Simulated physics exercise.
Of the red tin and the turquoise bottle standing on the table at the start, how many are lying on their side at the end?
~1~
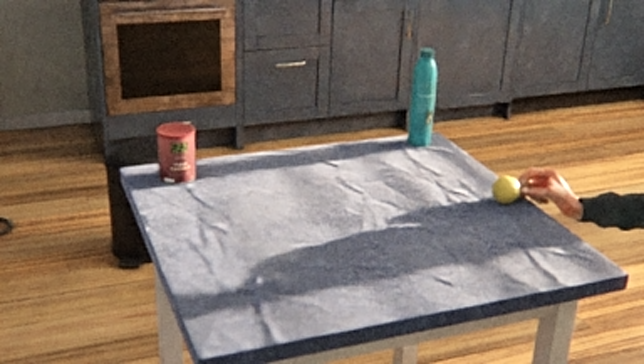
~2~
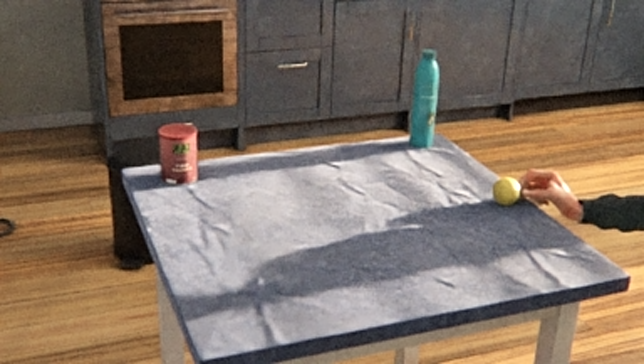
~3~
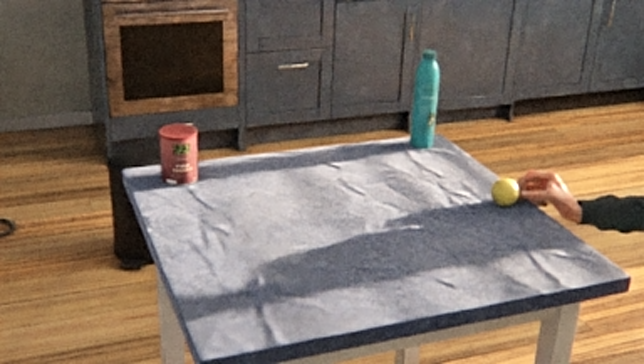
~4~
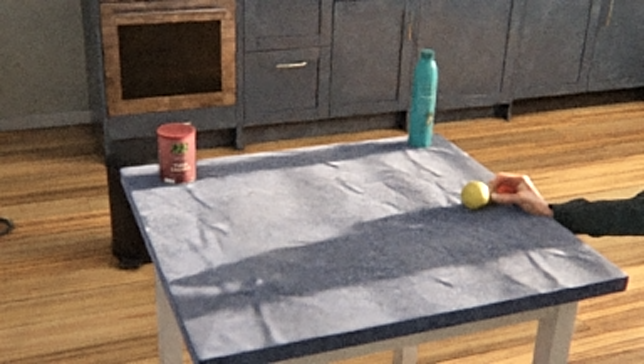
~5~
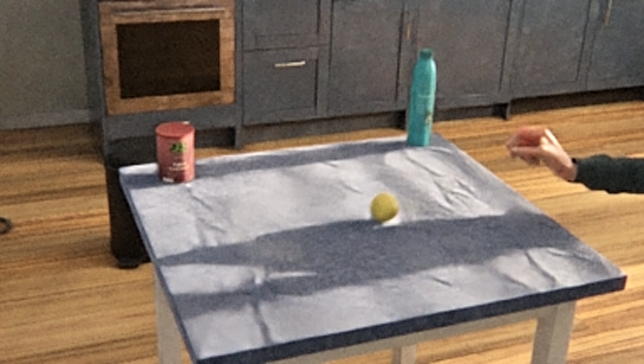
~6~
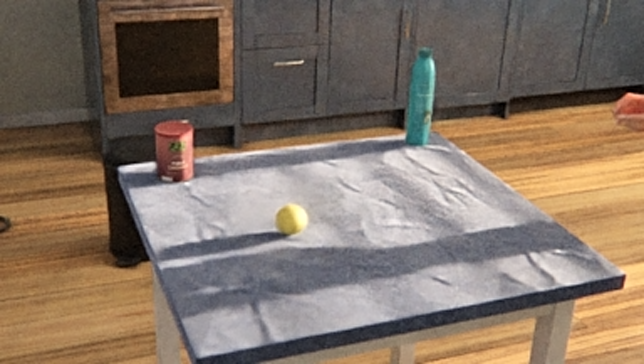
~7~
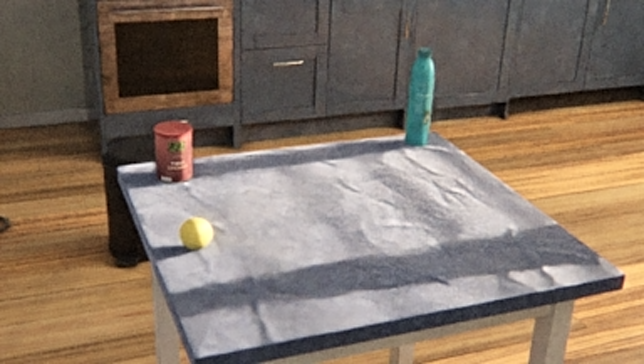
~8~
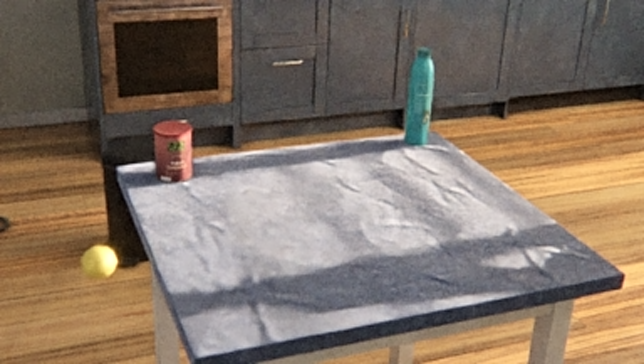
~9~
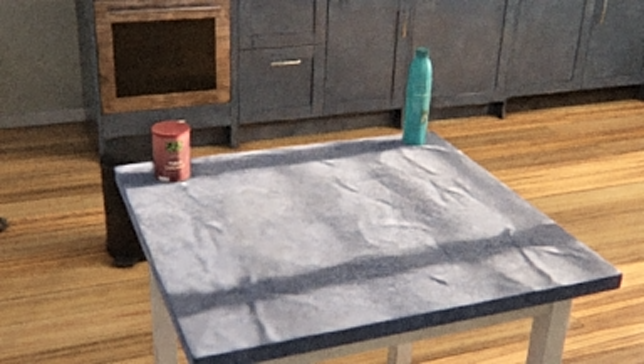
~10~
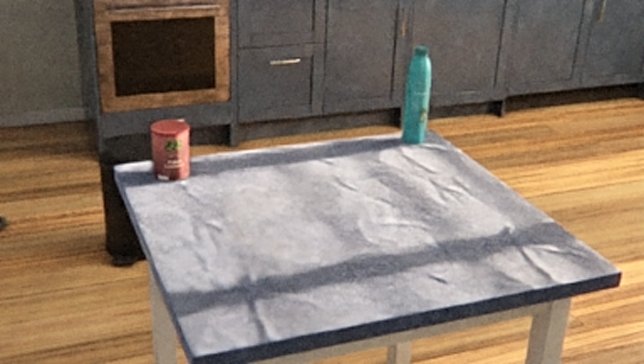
None of them are. Both the red tin and the turquoise bottle are still standing upright on the table at the end.
